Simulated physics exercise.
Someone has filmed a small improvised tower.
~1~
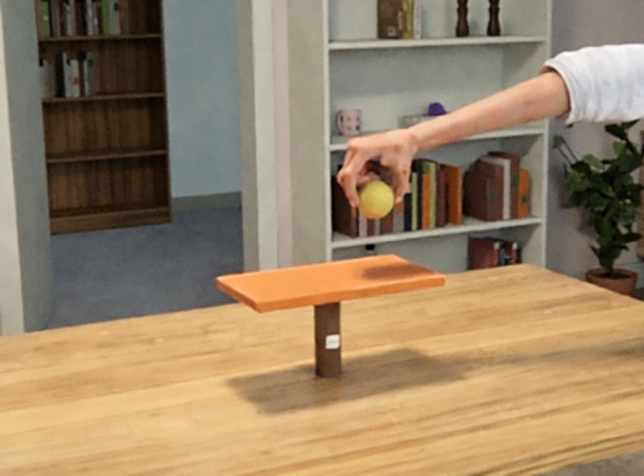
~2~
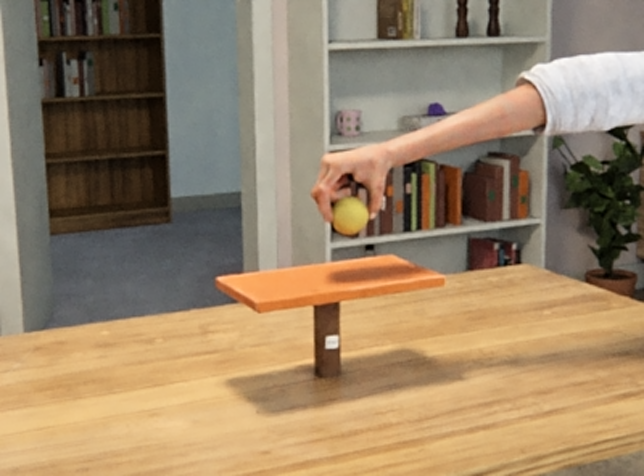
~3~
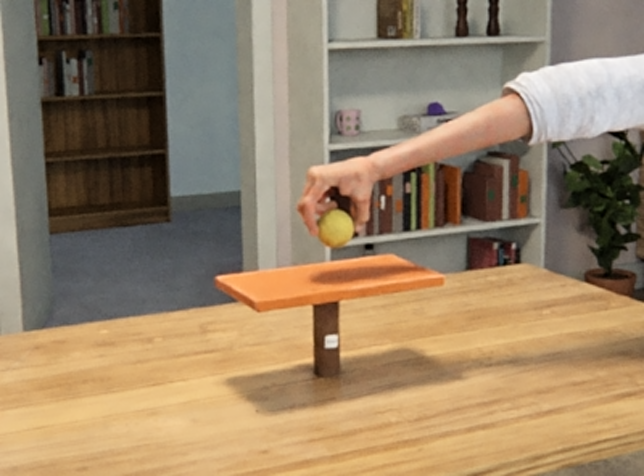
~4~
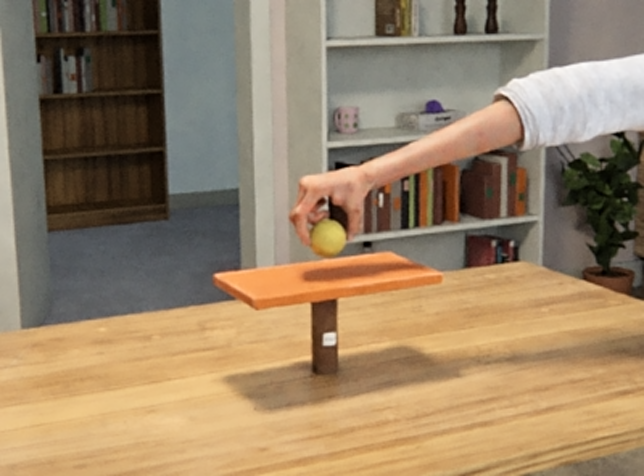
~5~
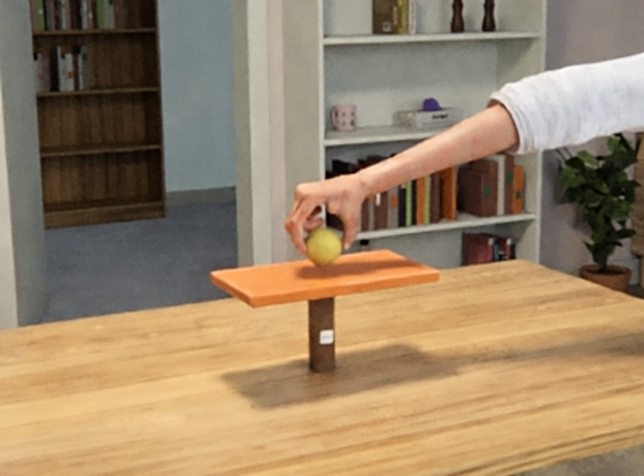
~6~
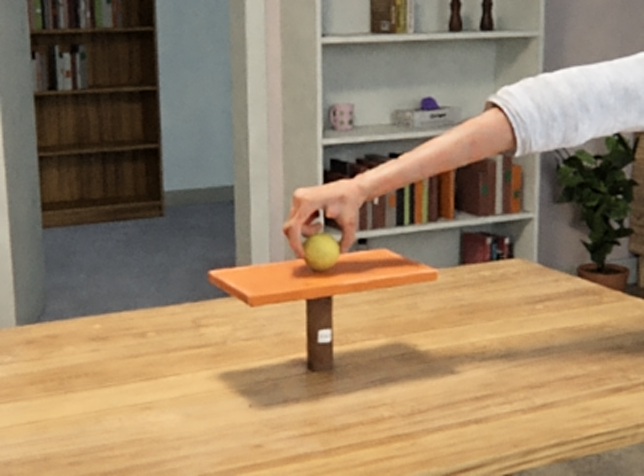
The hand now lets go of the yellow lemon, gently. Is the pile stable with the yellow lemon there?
It stays up.
Then, 0.20 s past the last view, nothing moves.
Then, 0.40 s past the last view, yellow lemon resting near (321, 252).
Finally, all 3 still in place. Final places as the last picture's camera would see them, yellow lemon near (321, 252). The stack keeps its balance.
